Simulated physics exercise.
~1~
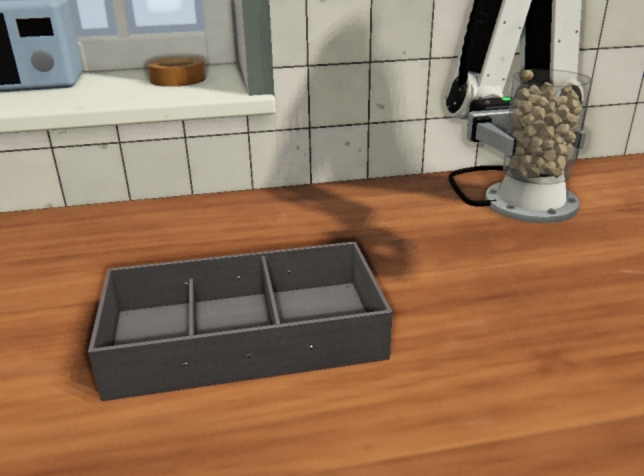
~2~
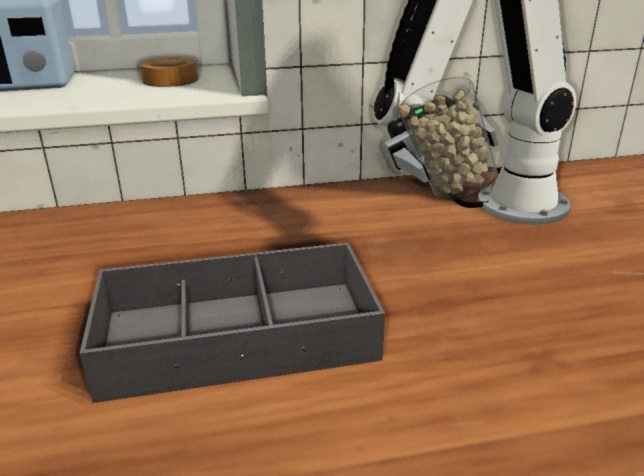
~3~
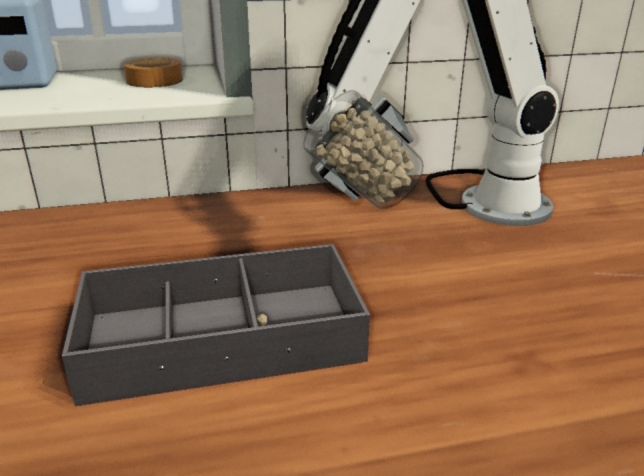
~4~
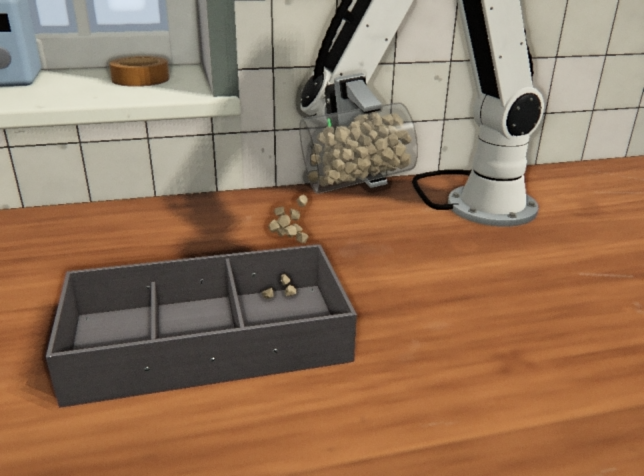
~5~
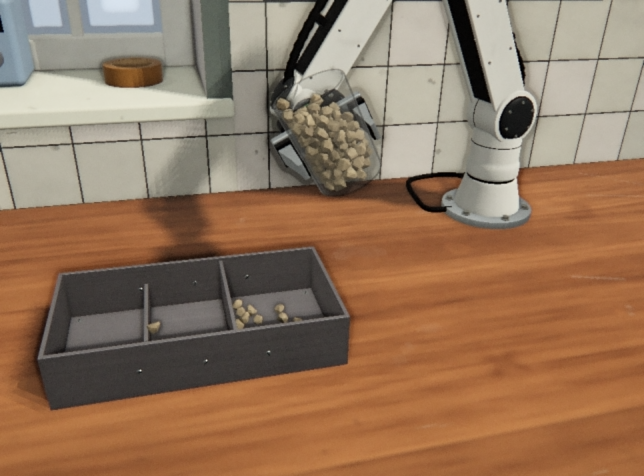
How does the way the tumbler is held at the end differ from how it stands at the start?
At the start the tumbler is upright, while at the end the robot arm holds it leaning over.
